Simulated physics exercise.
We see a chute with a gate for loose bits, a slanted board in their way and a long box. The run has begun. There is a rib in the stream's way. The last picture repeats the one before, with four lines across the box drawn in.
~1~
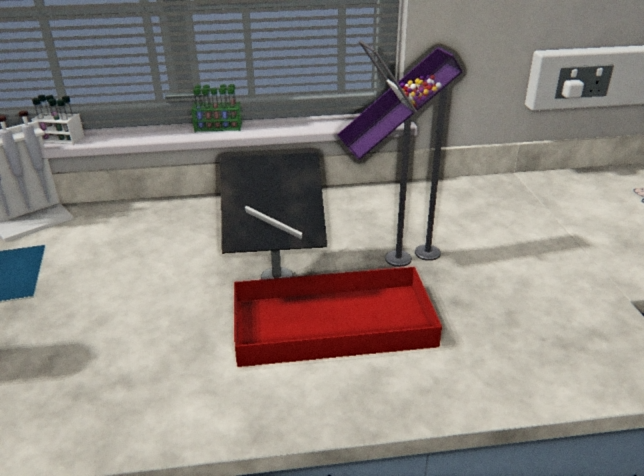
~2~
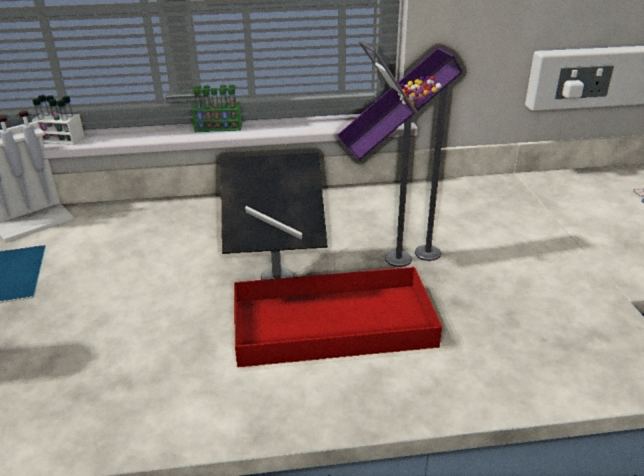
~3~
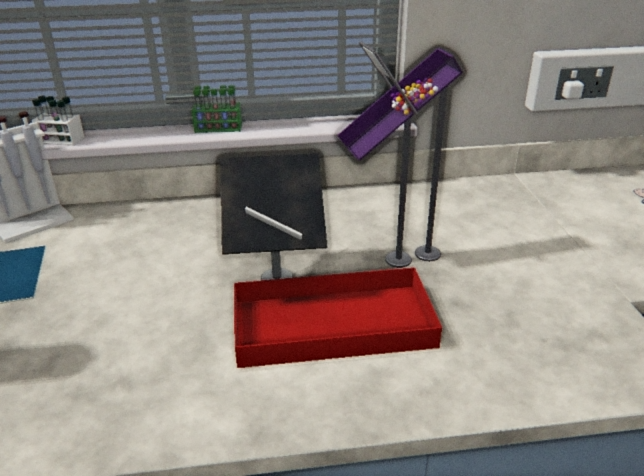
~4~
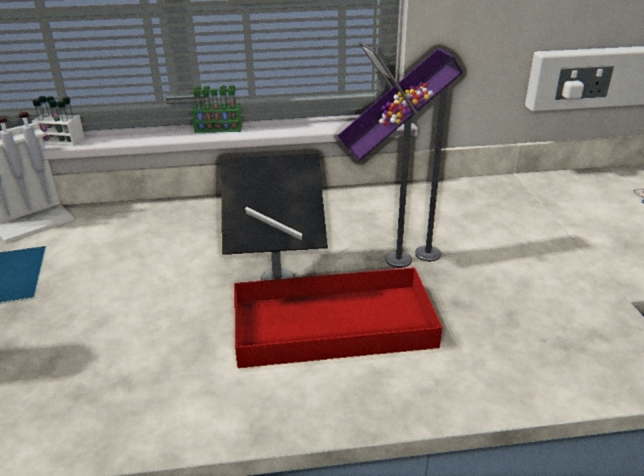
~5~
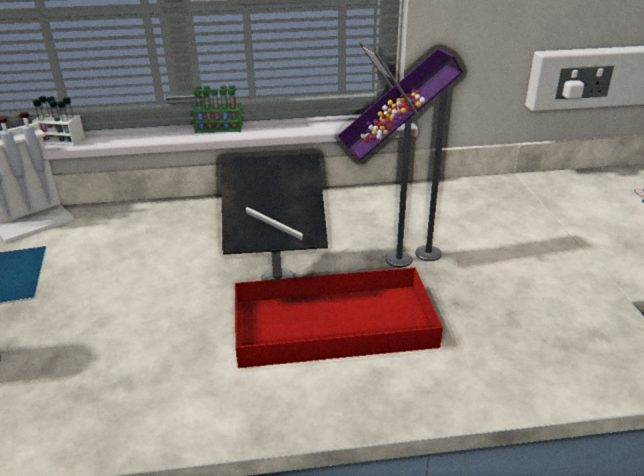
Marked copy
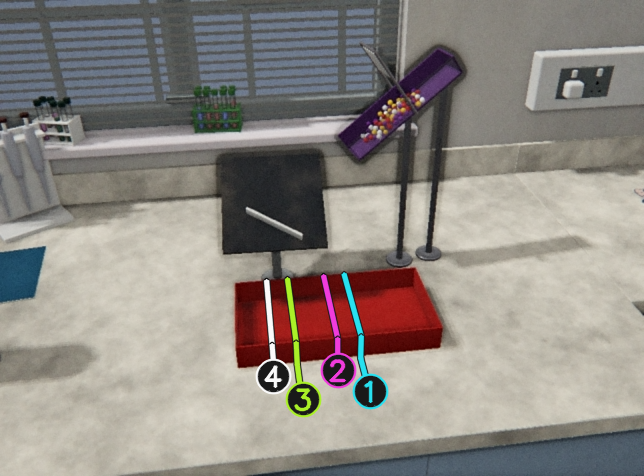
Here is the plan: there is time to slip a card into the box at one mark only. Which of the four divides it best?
Take 2.
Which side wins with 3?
More lands on the right.
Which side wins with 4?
Right.
On the marked copy, line 1 crosses the front rim at (361, 335); line 2 crosses the front rim at (337, 337); line 3 crosses the front rim at (296, 341); line 4 crosses the front rim at (272, 344).
With 1, of what is caught, most on the left of the divider, a small part on the right.
With 2, of what is caught, about half on the left of the divider, about half on the right.
With 3, of what is caught, a small part on the left of the divider, most on the right.
With 4, of what is caught, a small part on the left of the divider, nearly all on the right.
